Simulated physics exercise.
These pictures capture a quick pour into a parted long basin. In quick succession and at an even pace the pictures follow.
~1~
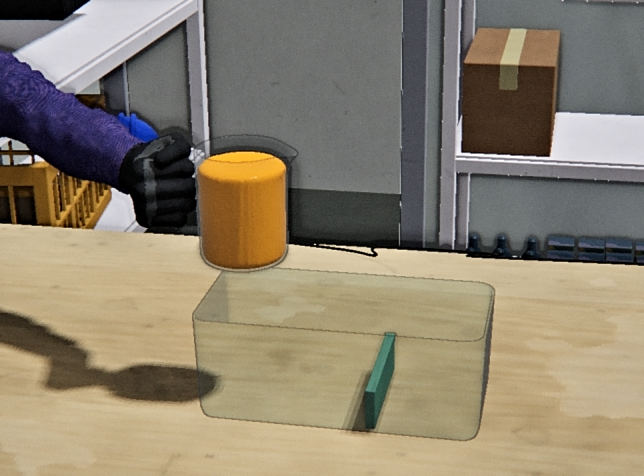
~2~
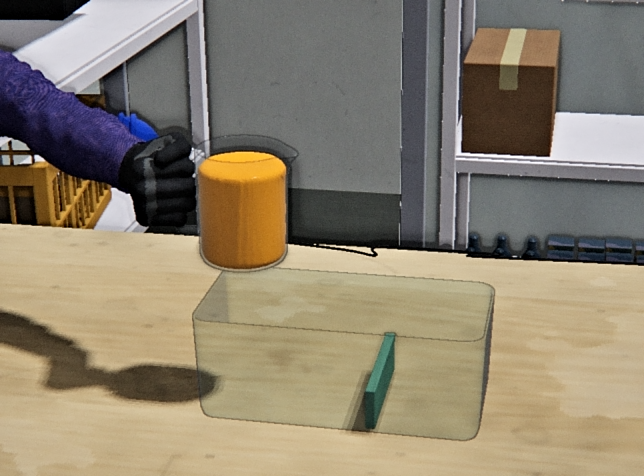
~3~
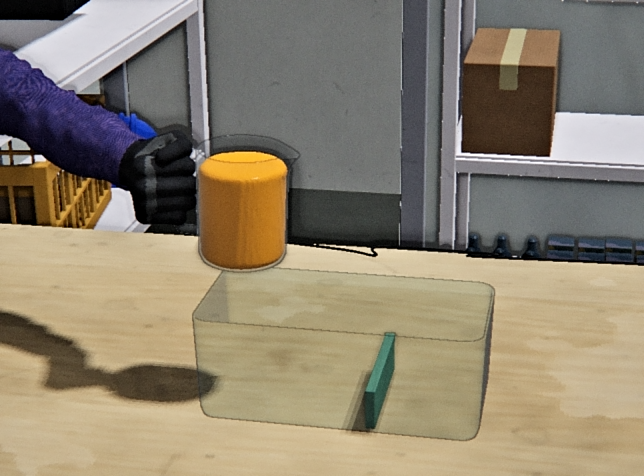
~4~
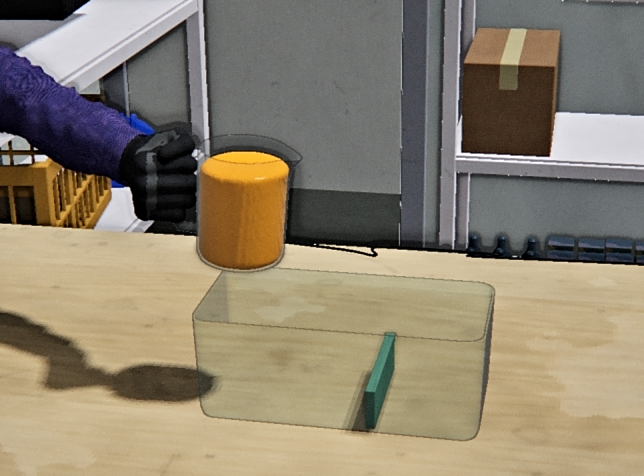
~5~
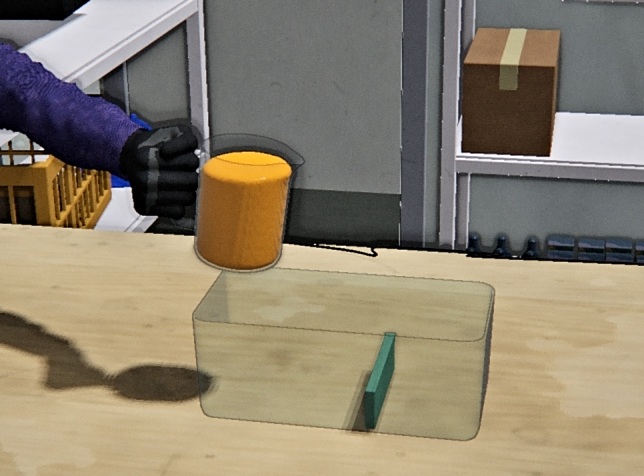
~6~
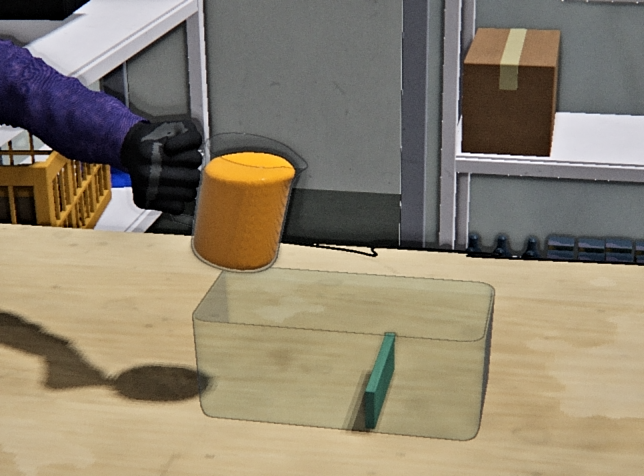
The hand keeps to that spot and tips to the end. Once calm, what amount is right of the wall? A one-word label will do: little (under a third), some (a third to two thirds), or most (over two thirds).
Little.
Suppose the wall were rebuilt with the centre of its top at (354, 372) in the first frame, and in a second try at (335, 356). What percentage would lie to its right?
First try around 65 percent; second try around 85 percent.
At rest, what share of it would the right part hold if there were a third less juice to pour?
0 in a hundred.
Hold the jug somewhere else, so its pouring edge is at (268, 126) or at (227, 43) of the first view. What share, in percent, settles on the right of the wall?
Around 5 percent first, around 5 percent second.
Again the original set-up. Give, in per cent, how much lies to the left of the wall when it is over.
That works out to roughly 80 percent.
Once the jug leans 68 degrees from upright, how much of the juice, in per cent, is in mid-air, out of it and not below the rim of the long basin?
Estimated at 15 per cent or so.
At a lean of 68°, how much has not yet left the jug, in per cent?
I'd put it at some 80 in a hundred.
A moment on, the jug is tipped part way and 82 per cent is still to pour, 4 is left of the wall and 1 right of it.
Next, the jug is tipped right over and 28 per cent is still to pour, 40 is left of the wall and 16 right of it.
Then the jug is tipped right over and 2 per cent is still to pour, 78 is left of the wall and 17 right of it.
Later the jug is tipped right over and 0 per cent is still to pour, 81 is left of the wall and 18 right of it.
At rest 81 per cent lies left of the wall, 18 right of it and 1 outside.
